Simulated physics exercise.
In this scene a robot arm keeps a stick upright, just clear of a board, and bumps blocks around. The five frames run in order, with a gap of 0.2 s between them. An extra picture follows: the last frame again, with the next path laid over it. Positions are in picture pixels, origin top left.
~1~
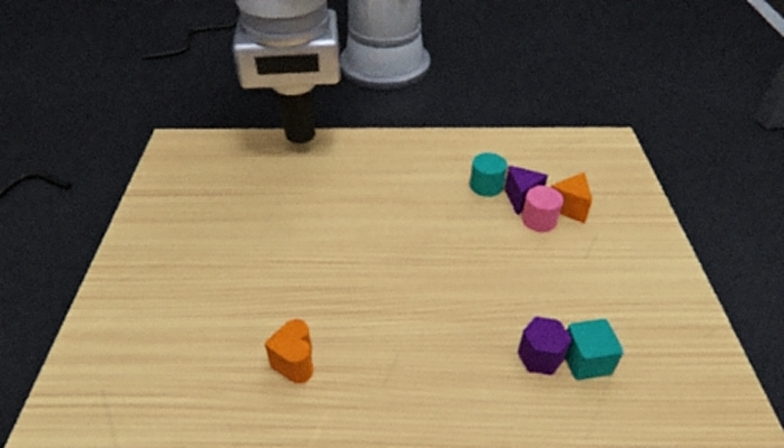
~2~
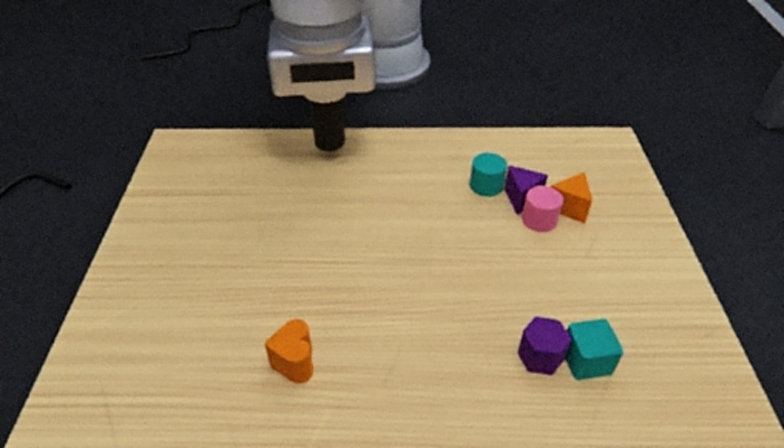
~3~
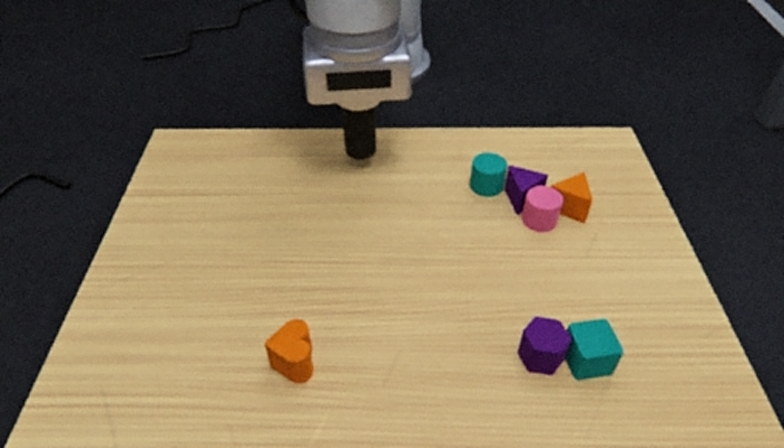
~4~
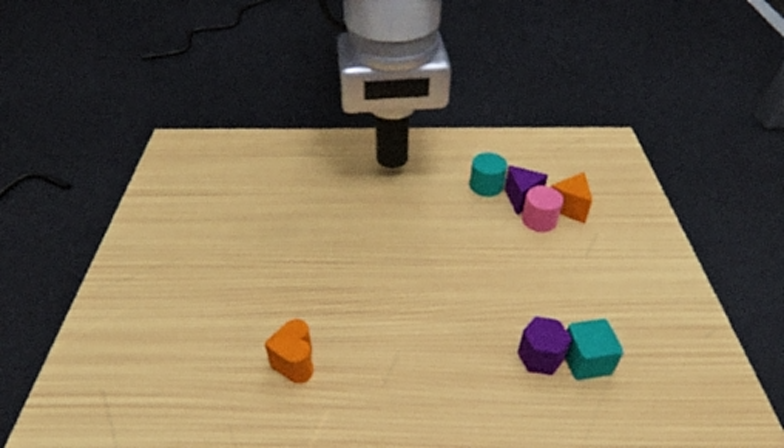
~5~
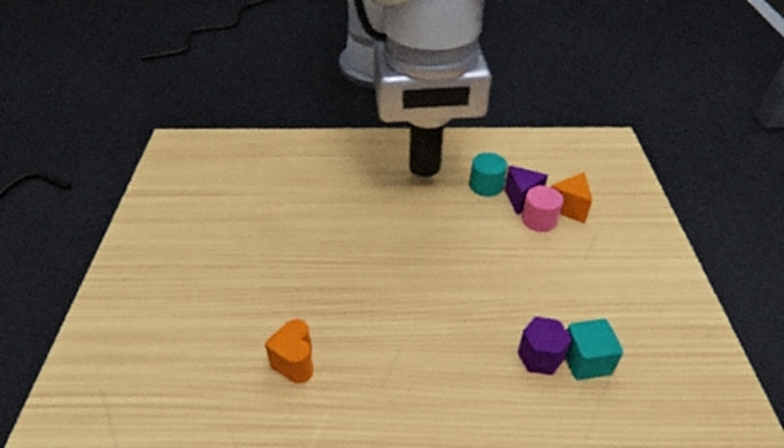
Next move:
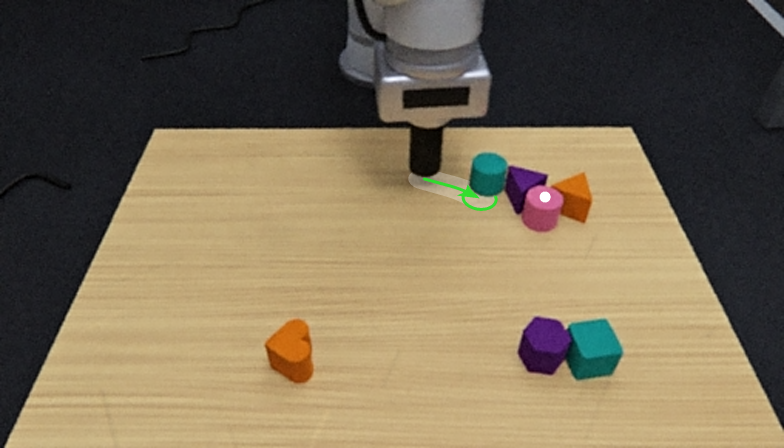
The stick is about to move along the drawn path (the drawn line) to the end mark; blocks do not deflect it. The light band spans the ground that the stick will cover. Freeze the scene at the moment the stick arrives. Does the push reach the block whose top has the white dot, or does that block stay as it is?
It keeps its position.
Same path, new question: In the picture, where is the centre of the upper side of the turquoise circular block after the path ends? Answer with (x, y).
The spot you're after is about (510, 163) in the image.
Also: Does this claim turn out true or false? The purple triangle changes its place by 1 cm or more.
The statement is true.
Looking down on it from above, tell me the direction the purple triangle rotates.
Verdict: Clockwise.
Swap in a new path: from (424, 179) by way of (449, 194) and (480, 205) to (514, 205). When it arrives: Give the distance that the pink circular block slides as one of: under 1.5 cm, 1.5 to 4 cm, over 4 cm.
Its displacement is below 1.5 cm.
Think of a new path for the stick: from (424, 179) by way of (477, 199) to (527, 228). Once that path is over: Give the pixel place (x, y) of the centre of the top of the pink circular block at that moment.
It will likely be found at (568, 204).
Path on the board, from (424, 179) by way of (443, 184) and (462, 190) to (480, 198); the dot is on the pink circular block.
On the path given first. Halfway along, stick (454, 175); nothing pushed yet.
At the end, stick (481, 186); turquoise circular block (510, 163); purple triangle (538, 174), turned 50° clockwise; pink circular block in place.
